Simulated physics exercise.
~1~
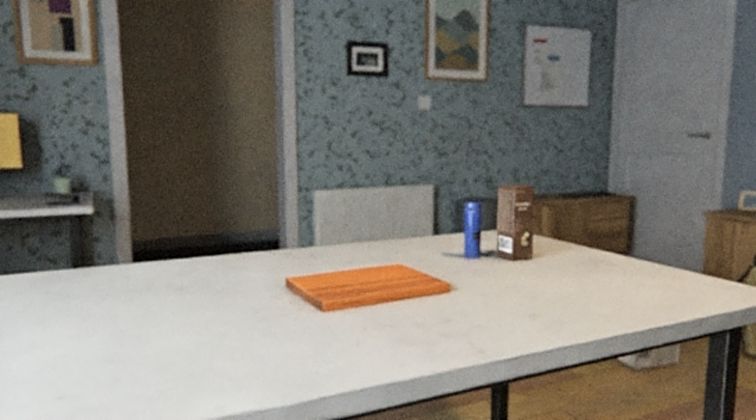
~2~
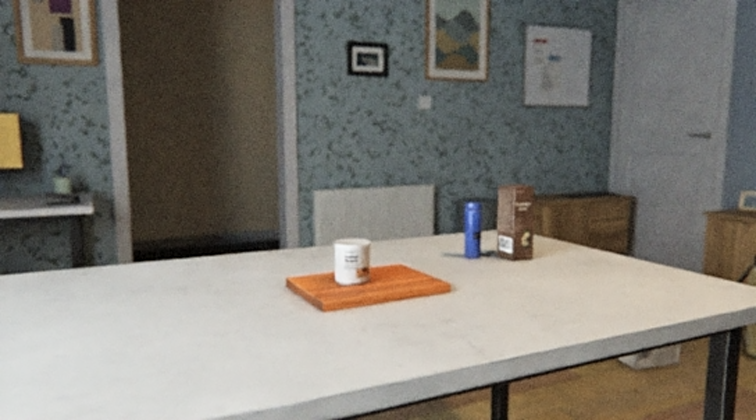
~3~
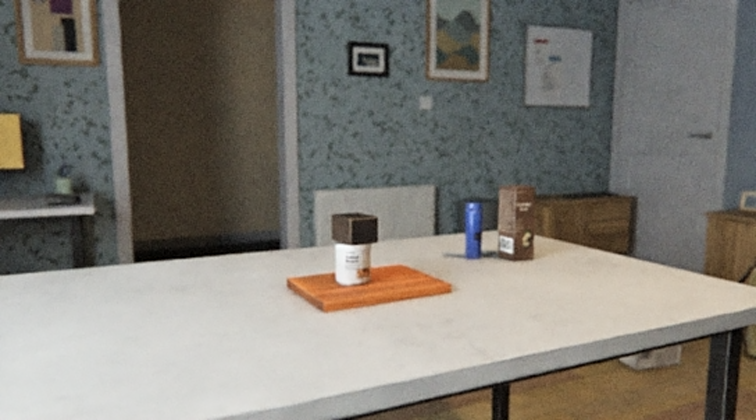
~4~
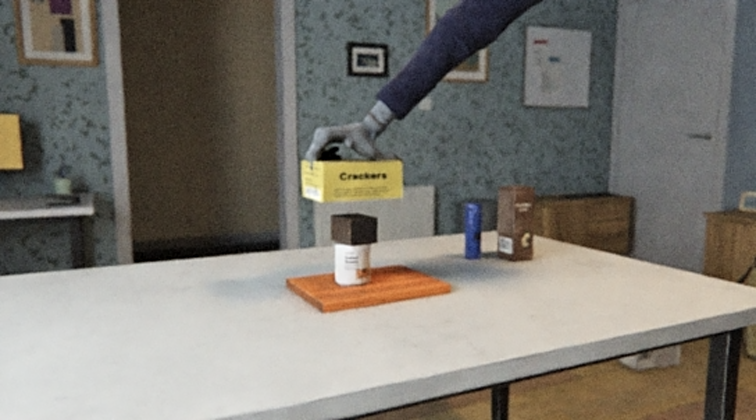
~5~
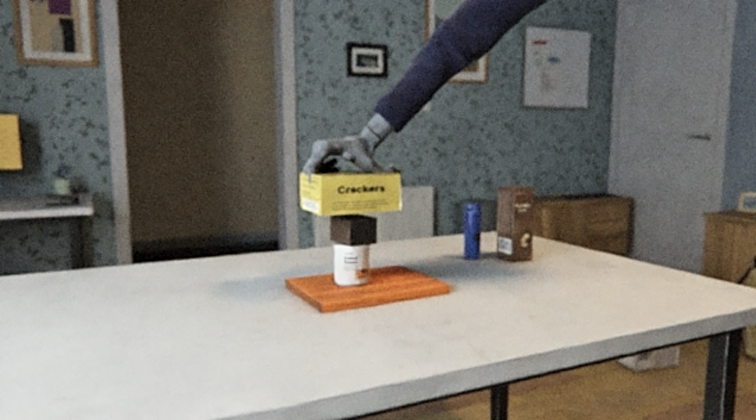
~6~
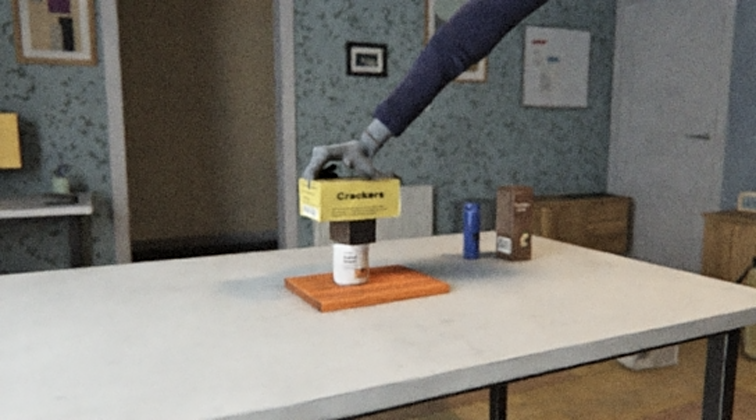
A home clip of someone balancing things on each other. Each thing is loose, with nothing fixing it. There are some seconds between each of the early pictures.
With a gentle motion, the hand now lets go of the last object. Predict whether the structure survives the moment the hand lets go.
Most likely the pile survives.
Then, 0.20 s after the last picture, nothing has stirred.
Then, 0.60 s after the last picture, yellow box resting near (349, 198).
At rest, all 6 in place. Seen from the same camera at the end, yellow box near (349, 198). The pile keeps its balance.
